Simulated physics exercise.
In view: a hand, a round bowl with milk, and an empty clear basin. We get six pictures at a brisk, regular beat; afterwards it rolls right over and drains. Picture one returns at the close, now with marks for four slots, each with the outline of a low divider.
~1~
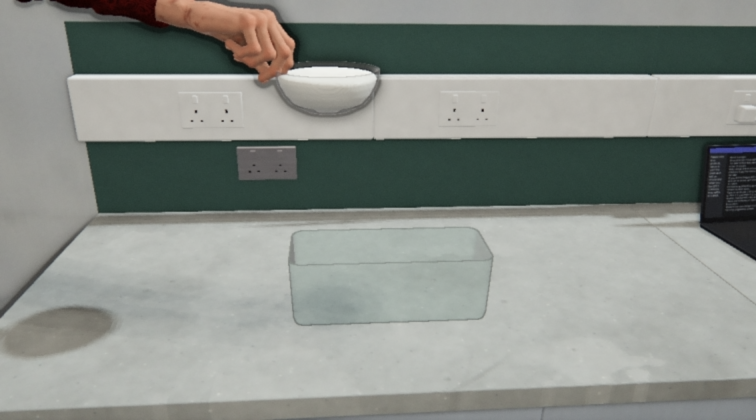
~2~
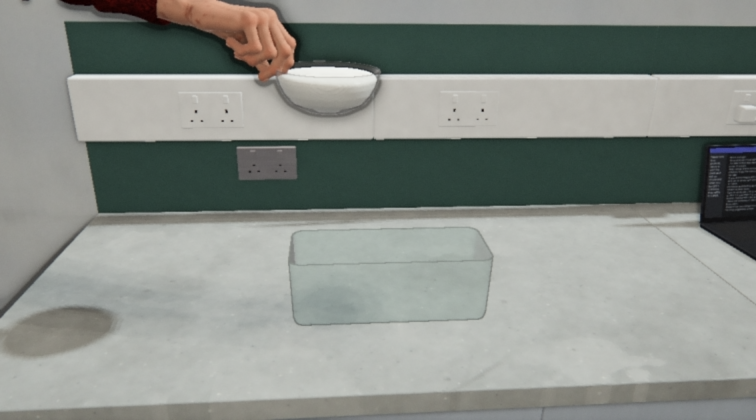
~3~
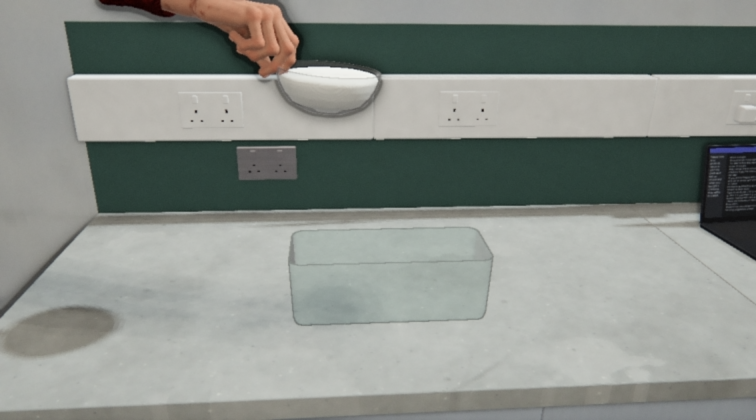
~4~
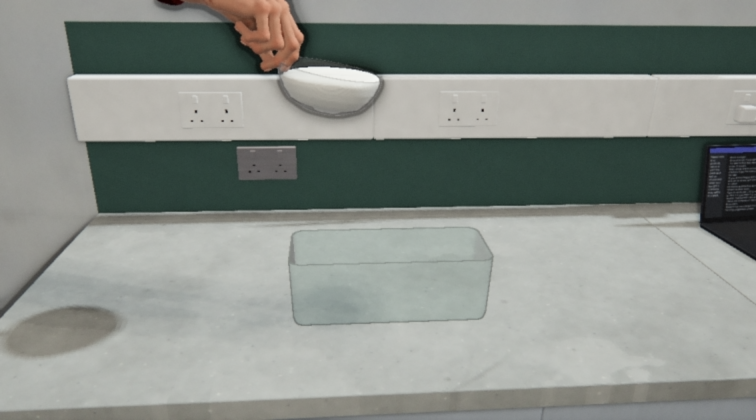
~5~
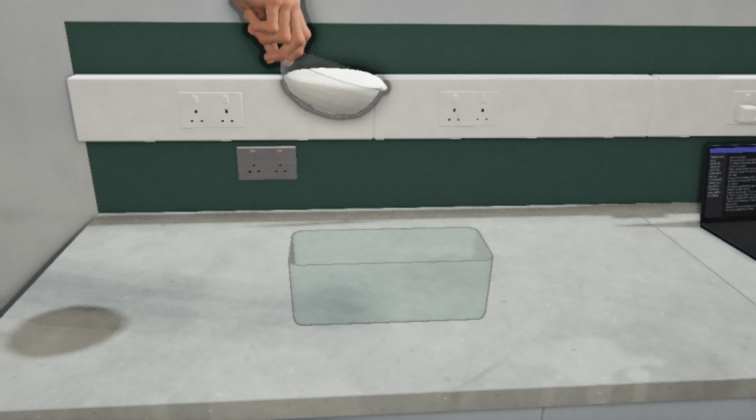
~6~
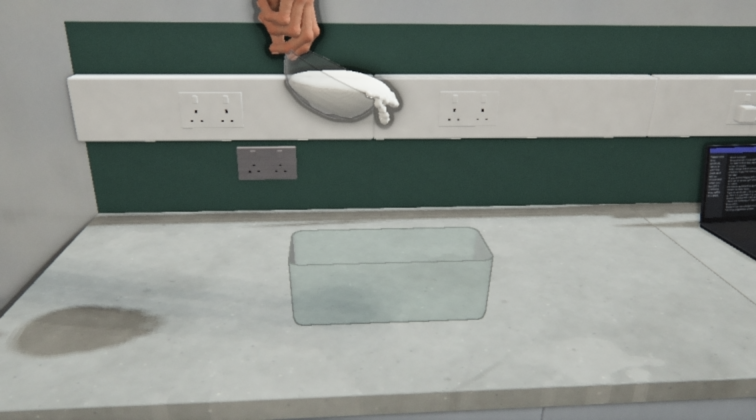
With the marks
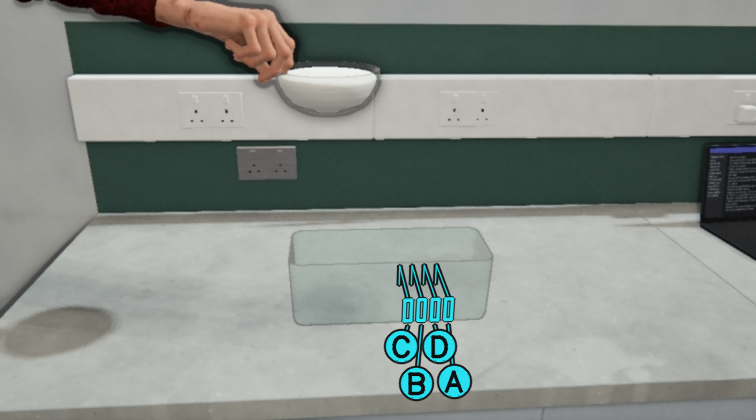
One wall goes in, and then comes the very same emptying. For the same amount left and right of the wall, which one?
Use place D.
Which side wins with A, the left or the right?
More ends on the left.
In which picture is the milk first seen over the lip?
Picture 5.
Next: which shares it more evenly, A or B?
B it is.
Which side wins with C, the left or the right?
The right side.
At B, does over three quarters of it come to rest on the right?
No, it does not.
In cyan, A at (448, 324); B at (421, 325); C at (407, 326); D at (434, 325).
Choosing A, about 74 % ends left of the wall and 22 % right of it; 4 % is lost outside.
Choosing B, about 32 % ends left of the wall and 65 % right of it; 4 % is lost outside.
Choosing C, about 20 % ends left of the wall and 76 % right of it; 4 % is lost outside.
Choosing D, about 48 % ends left of the wall and 48 % right of it; 4 % is lost outside.
